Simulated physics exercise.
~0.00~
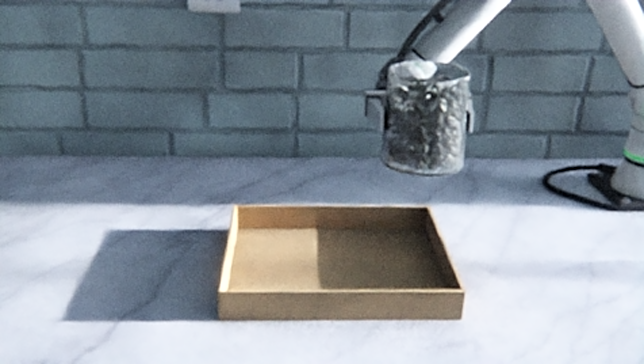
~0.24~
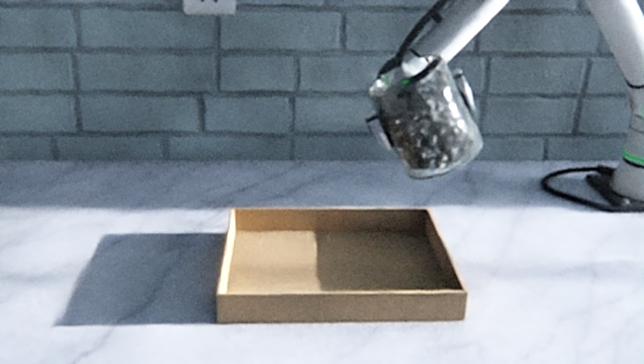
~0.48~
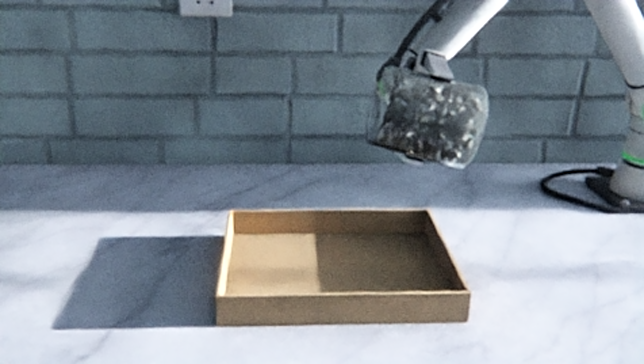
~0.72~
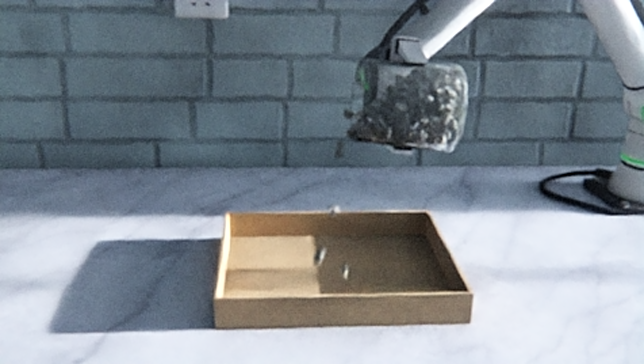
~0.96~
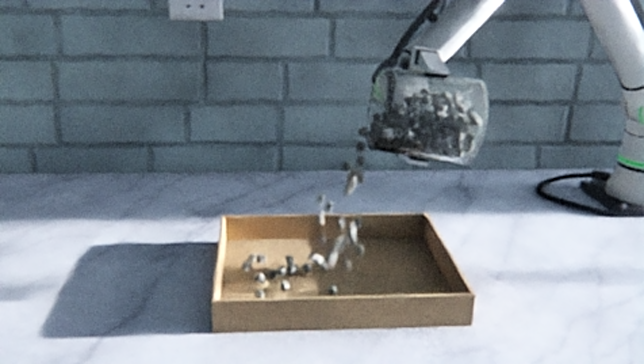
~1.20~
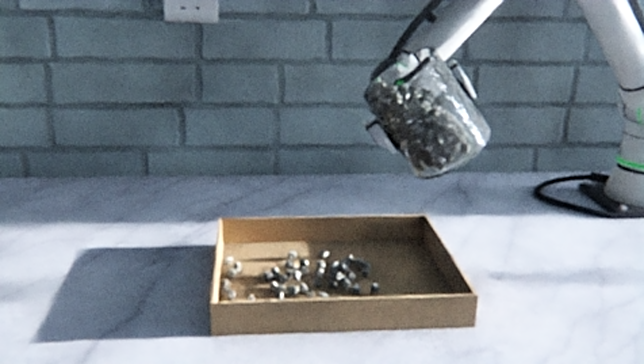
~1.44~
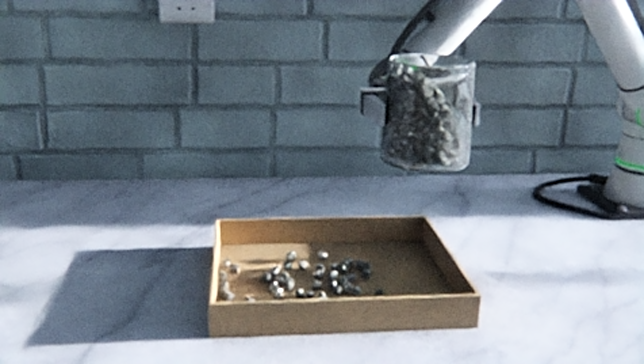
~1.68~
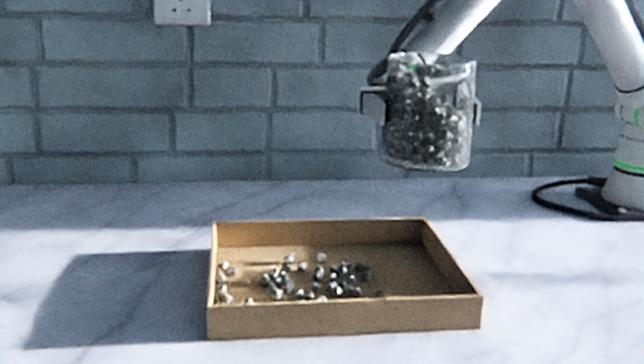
On a pale marble counter before a blue-grey brick wall, seen from the front and slightly above, a shallow tan tray sits open near the middle. Above its right side, a white robot arm reaching in from the right holds a clear beaker full of small grey pebbles. The arm tips the beaker over onto its side, and a few pebbles fall, followed by a thin stream that scatters and bounces in the tray. The arm then turns the beaker upright again and holds it still, mostly full, with a loose scatter of pebbles resting in the tray.
